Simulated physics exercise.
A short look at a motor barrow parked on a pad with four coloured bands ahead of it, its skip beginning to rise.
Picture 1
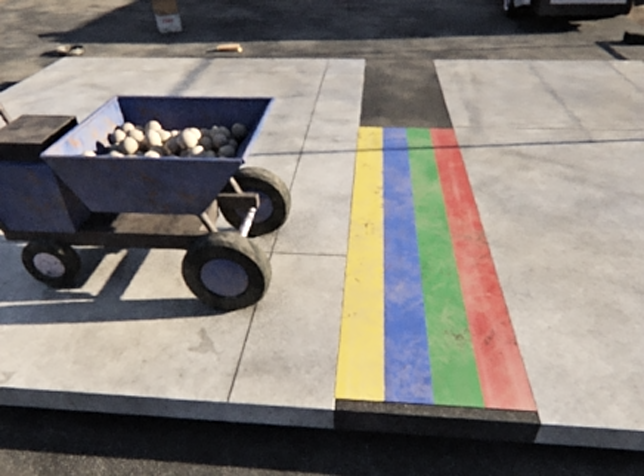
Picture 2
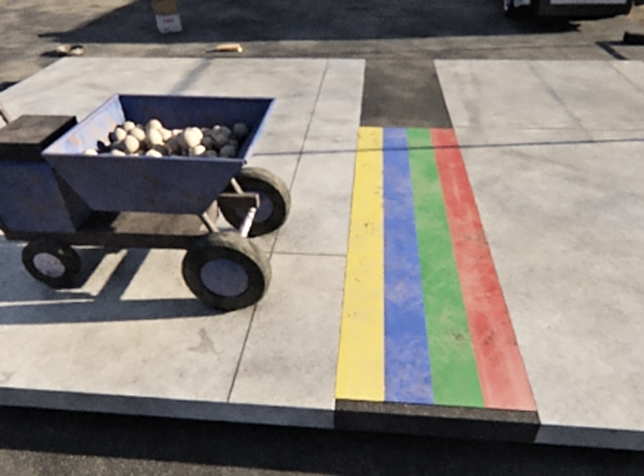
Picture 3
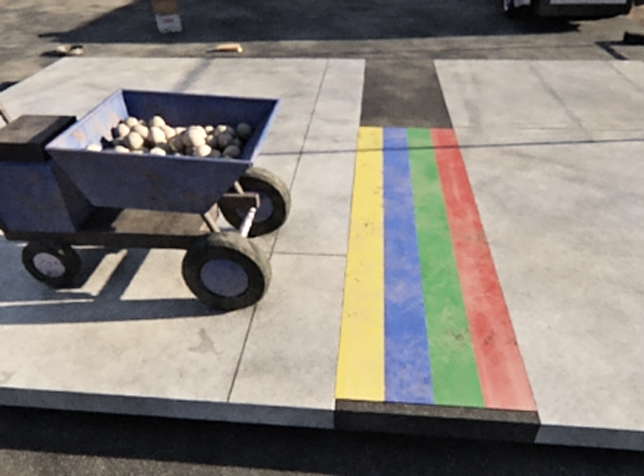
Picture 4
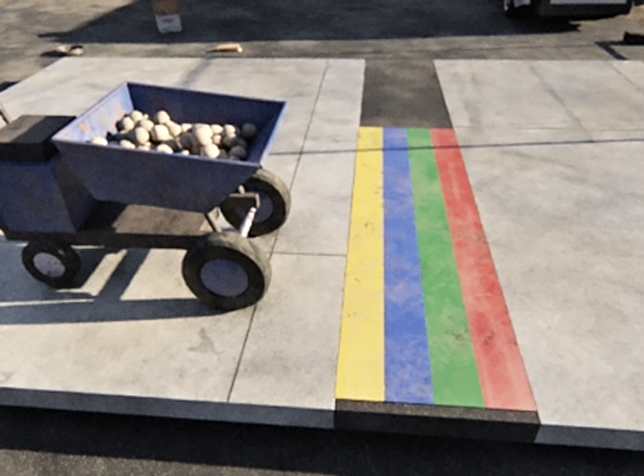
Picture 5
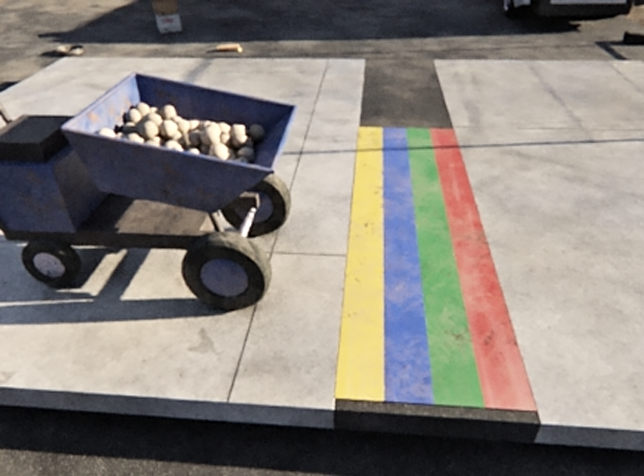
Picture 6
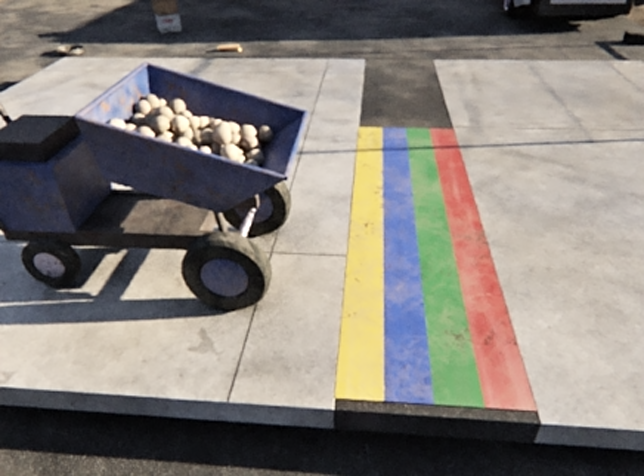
On a pale paved pad beside yellow, blue, green and red bands, a parked motor barrow slowly raised its blue skip of river pebbles, the tray tilting gradually toward the right while the wheels stayed still.
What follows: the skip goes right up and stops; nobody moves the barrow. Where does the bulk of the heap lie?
Most lies over the blue band.
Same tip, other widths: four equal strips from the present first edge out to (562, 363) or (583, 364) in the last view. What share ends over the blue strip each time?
About 40 and 40 per cent.
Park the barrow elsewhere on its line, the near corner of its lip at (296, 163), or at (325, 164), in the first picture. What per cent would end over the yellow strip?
Near 0 % and 0 %.
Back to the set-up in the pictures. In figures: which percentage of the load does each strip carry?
About: Yellow strip 25, blue strip 35, green strip 20, red strip 10 per cent.
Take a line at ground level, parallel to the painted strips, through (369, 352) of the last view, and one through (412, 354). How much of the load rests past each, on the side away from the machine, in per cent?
Near 80 % and 50 %.
Soon after the last picture, skip tipped steeply; all in the skip.
A little later, skip tipped right over; most in the skip; a small part over the yellow strip; a small part over the blue strip; a stray few over the green strip.
Later still, skip tipped right over; a small part in the skip; about a quarter over the yellow strip; about a third over the blue strip; about a quarter over the green strip; a small part over the red strip; a small part off the paint.
At rest, skip tipped right over; a small part in the skip; about a quarter over the yellow strip; about a third over the blue strip; about a quarter over the green strip; a small part over the red strip; a small part off the paint.
